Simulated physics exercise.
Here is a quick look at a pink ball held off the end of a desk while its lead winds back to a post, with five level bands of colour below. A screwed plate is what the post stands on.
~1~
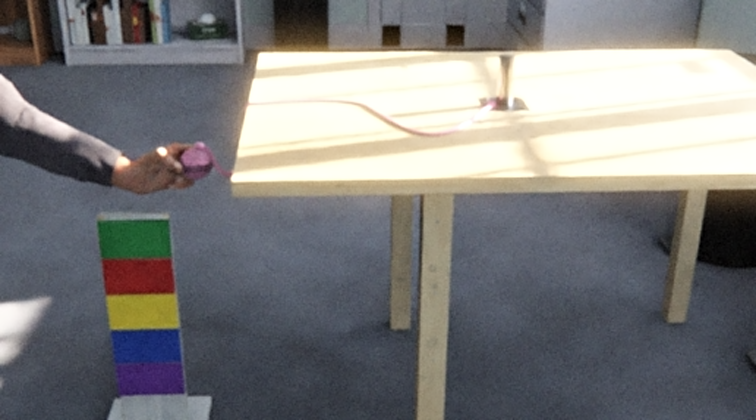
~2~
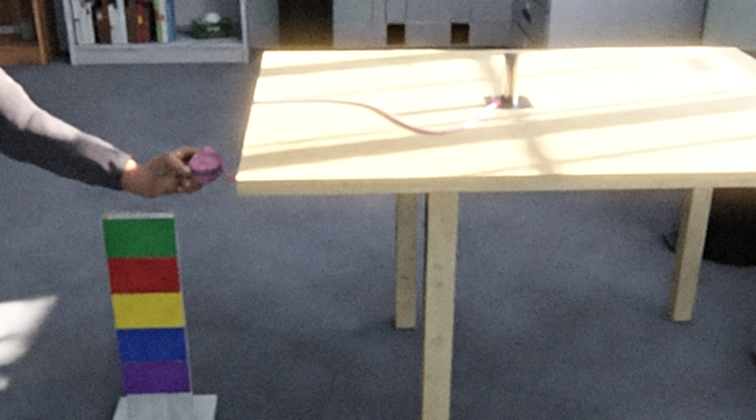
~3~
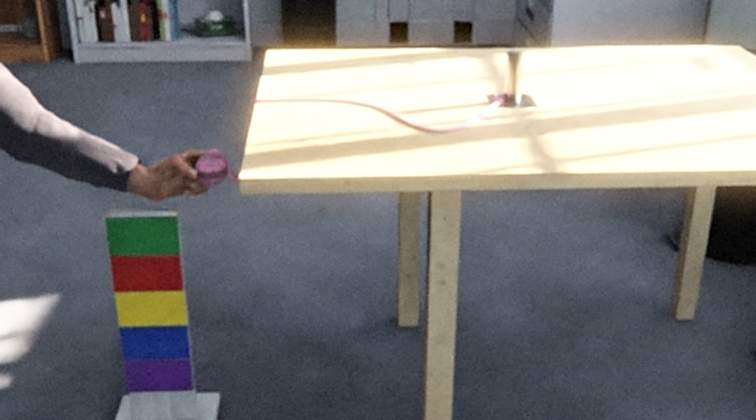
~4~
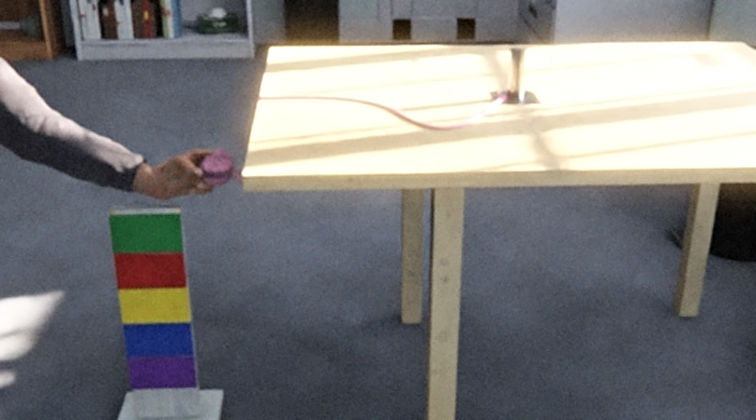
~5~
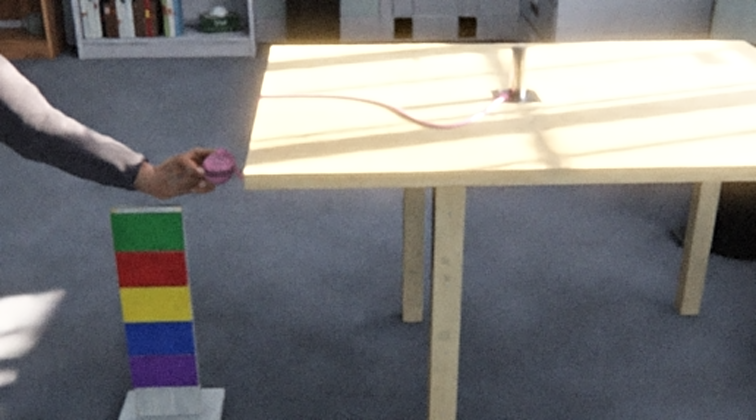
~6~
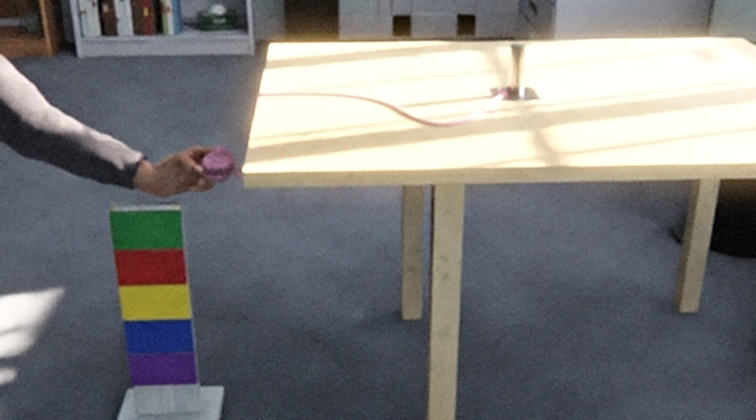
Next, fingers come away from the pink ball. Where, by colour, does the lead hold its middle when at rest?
By colour, at blue.
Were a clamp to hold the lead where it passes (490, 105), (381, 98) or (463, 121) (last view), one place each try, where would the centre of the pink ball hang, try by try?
Approximately at (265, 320), at (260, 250) and at (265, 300), in that order.
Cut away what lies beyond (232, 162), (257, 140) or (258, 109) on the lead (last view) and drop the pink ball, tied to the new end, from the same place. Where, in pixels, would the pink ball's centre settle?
Respectively (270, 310), (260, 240) and (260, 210).
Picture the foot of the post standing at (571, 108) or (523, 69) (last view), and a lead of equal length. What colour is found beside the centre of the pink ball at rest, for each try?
Yellow; yellow.
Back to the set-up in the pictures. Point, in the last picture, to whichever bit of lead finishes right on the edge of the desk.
About (340, 95).
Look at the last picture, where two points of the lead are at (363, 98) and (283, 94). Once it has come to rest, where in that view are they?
Point one: (278, 110); point two: (255, 174).
Soon after, ball near (288, 319); level with yellow.
After that, ball near (256, 332); level with blue.
In the end, ball near (270, 333); level with blue. Its middle rests at the blue band.
